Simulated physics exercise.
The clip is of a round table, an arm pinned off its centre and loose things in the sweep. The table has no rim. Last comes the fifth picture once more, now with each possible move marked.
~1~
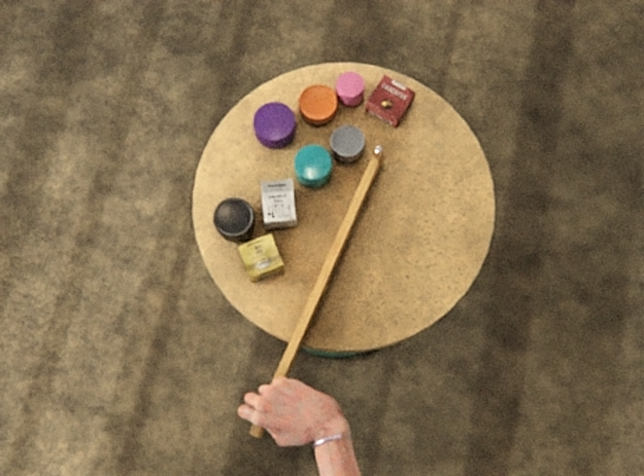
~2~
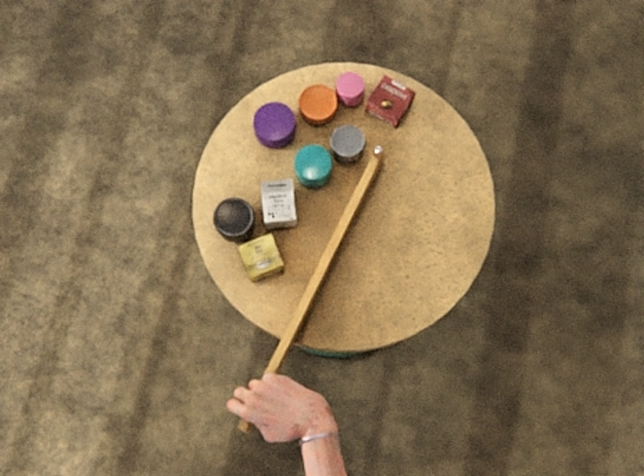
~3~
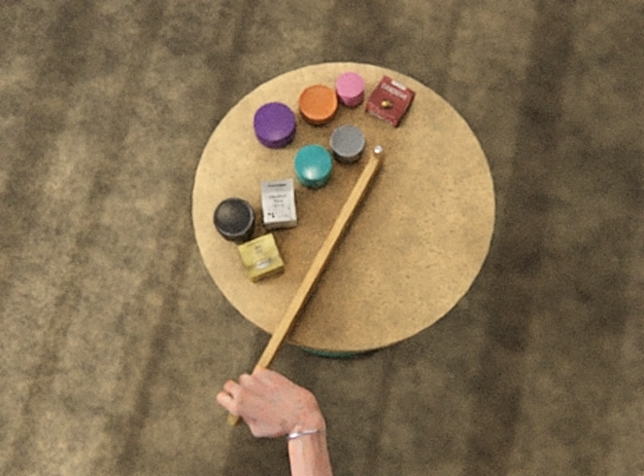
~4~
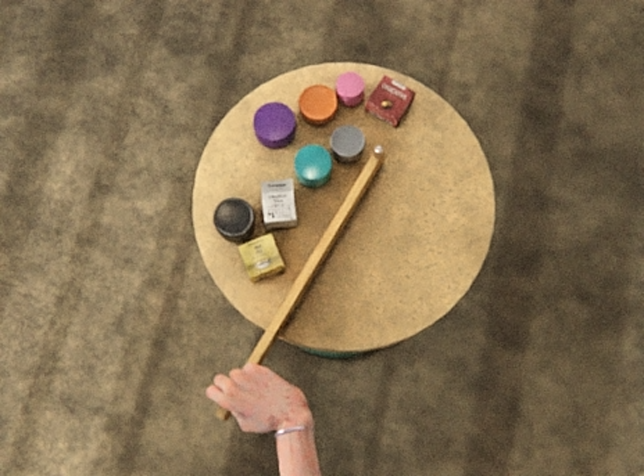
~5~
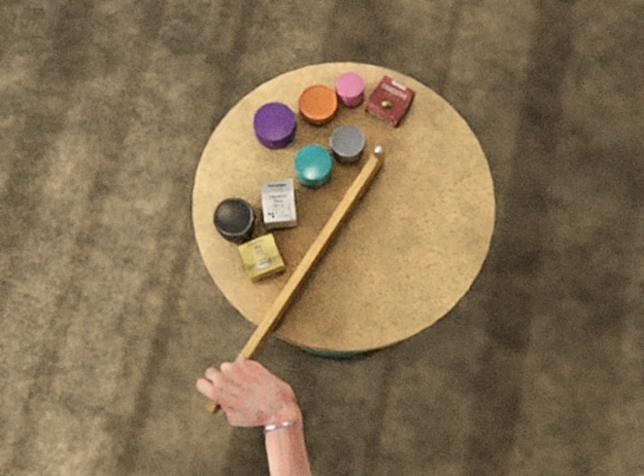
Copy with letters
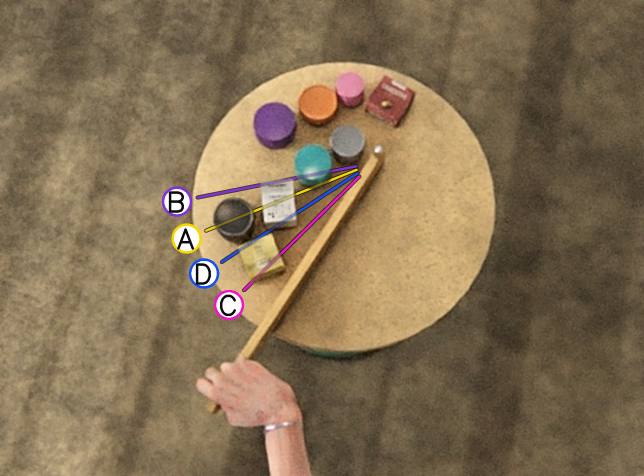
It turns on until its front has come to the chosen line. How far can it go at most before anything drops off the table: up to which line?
Up to line A.
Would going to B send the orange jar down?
No.
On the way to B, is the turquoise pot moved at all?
Yes.
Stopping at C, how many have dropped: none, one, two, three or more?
The count is none.
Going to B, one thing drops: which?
It is the black tub.
On the marked copy, A at (282, 200); B at (277, 182); C at (303, 232); D at (291, 217).
With A. Early on, arm (303, 224); black tub (232, 217); yellow packet (246, 254).
Further on, arm (289, 206); black tub (213, 191); yellow packet (228, 224).
At the end, arm (282, 194); black tub (204, 171); yellow packet (220, 204); nothing has fallen.
As for the rest, B drops the black tub; C is safe but short; D is safe but short.
